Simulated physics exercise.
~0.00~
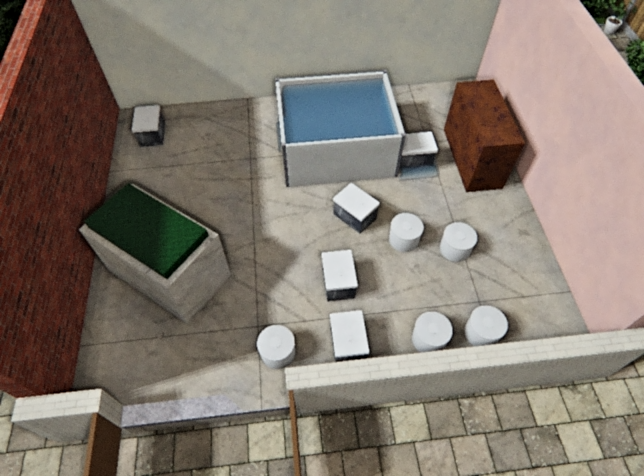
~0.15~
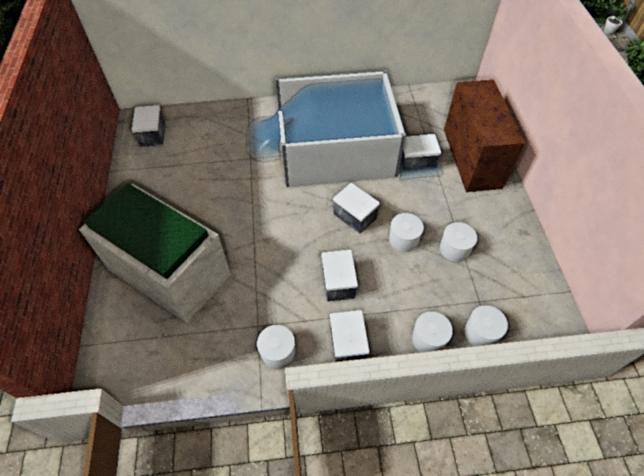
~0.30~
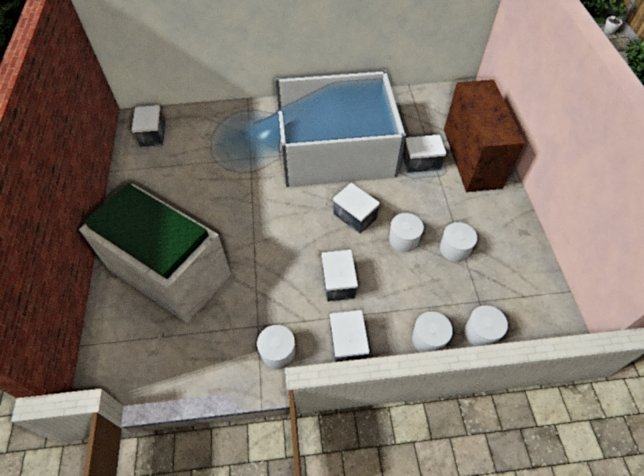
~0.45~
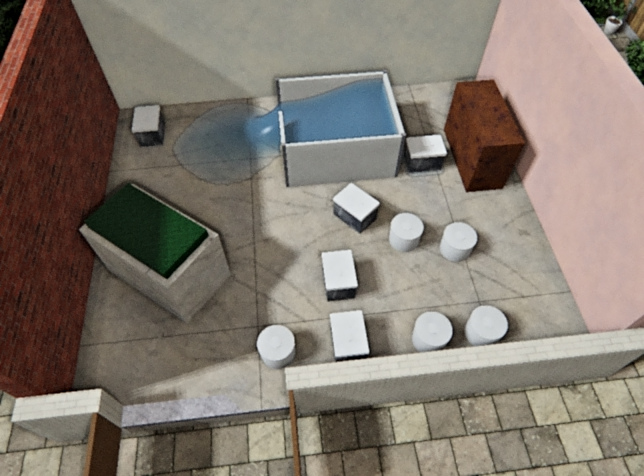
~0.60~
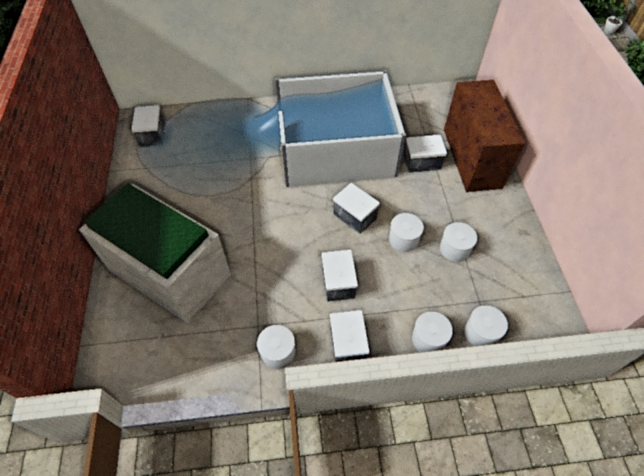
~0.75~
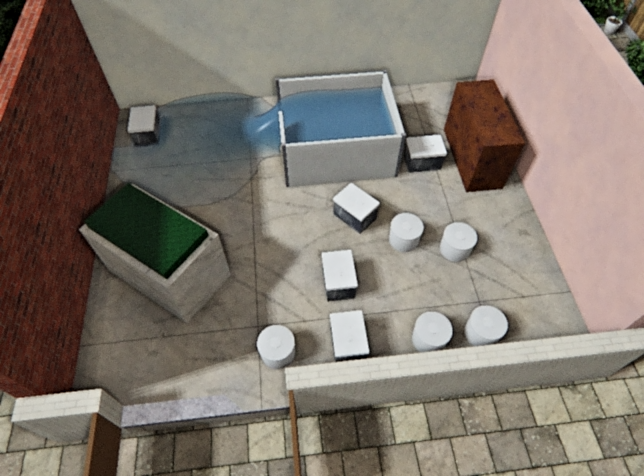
A raised tank of blue water pours from its left side, spreading across the walled court's floor.
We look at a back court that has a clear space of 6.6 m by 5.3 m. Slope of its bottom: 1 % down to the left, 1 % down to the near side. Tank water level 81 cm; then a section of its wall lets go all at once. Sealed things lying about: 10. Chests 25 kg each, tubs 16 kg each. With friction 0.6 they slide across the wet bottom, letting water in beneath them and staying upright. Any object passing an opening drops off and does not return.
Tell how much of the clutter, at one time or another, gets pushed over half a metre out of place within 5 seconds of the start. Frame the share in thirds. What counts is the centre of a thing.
Fewer than a third.
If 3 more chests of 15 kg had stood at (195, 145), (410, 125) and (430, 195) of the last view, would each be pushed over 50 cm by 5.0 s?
Reading them off in order: Clears the mark, not beyond, not beyond.
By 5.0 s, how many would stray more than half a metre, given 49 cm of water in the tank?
Under that setup the answer is 1.
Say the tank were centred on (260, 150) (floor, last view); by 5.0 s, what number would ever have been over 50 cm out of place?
Count: 1.
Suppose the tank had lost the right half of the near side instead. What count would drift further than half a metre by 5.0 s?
The answer then is 8.
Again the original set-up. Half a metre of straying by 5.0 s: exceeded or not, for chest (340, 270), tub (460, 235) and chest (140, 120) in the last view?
First falling below it, second falling below it, third exceeding it.
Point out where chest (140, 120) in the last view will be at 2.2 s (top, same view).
Somewhere near (117, 138) in the last view.
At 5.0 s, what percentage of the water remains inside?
94 %.
After 1.1 s 0 of 10 are over 50 cm from their spots; 0 afloat.
After 2.2 s 1 of 10 are over 50 cm from their spots; 1 afloat.
After 3.5 s 1 of 10 are over 50 cm from their spots; 1 afloat.
After 5.0 s 1 of 10 are over 50 cm from their spots, and 1 have been at some point; 0 afloat.
